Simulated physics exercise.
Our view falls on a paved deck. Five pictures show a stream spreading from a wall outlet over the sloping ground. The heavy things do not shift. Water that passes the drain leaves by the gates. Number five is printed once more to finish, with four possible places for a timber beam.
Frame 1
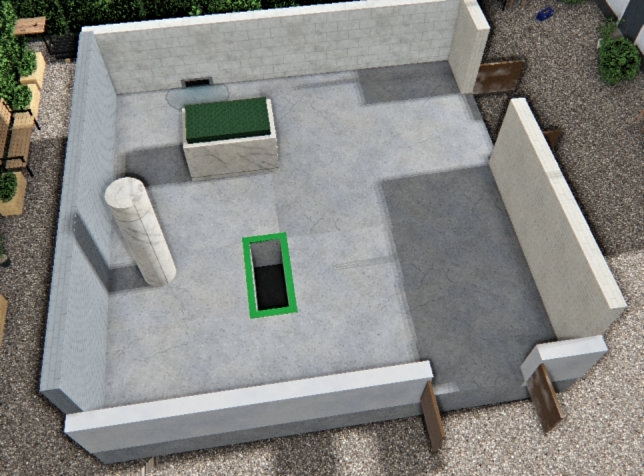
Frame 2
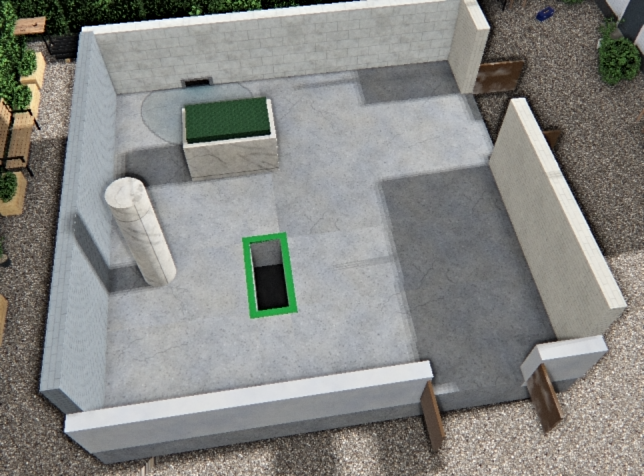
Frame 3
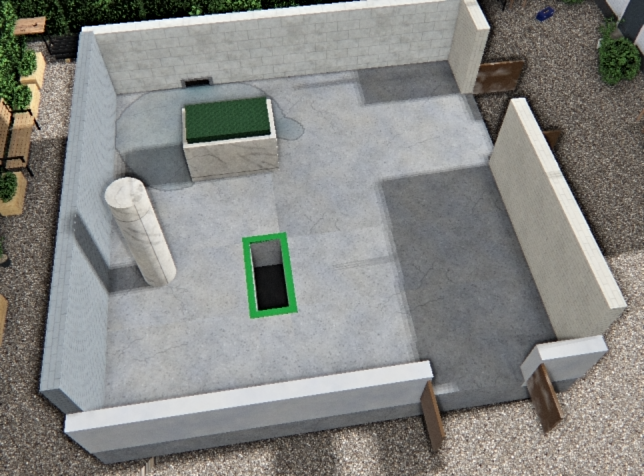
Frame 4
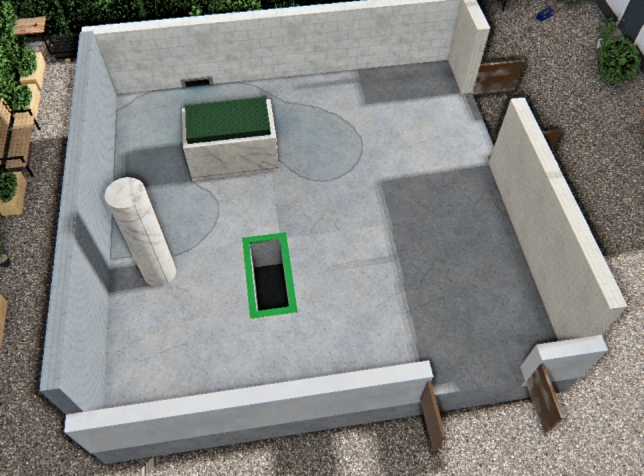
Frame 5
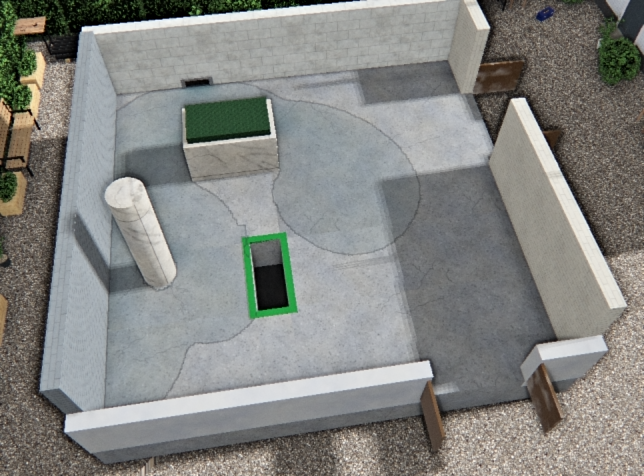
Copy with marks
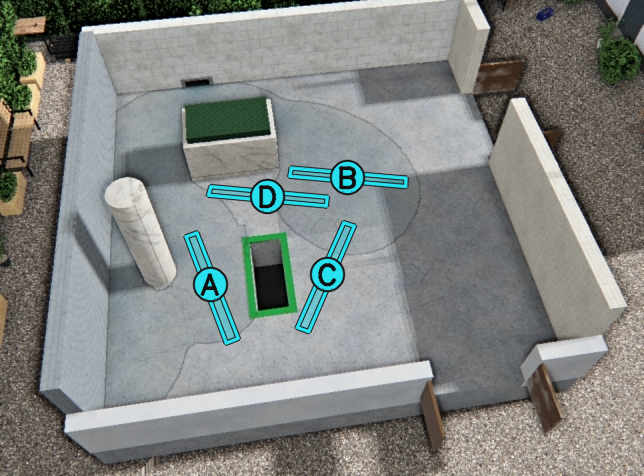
A paved grey deck enclosed by low pale walls, with gaps at the right and lower right, is seen from high above by a still camera. A white block topped with green stands near the back, a pale column at left, and a green-edged rectangular pit near the middle. Water spreads from a small opening in the back wall, passes around the block and column, and widens across the floor toward the front and right.
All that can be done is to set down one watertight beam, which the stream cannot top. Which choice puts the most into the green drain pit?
Go for C.
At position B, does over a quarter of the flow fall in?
No, it does not.
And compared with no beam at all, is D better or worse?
Worse.
On the marked copy, A from (191, 234) to (232, 340); B from (290, 172) to (405, 182); C from (303, 329) to (349, 224); D from (209, 190) to (326, 201).
Choosing A, about 10 % of the stream goes into the green drain pit, about 84 % out by the gates.
Choosing B, about 13 % of the stream goes into the green drain pit, about 83 % out by the gates.
Choosing C, about 18 % of the stream goes into the green drain pit, about 76 % out by the gates.
Choosing D, about 10 % of the stream goes into the green drain pit, about 83 % out by the gates.
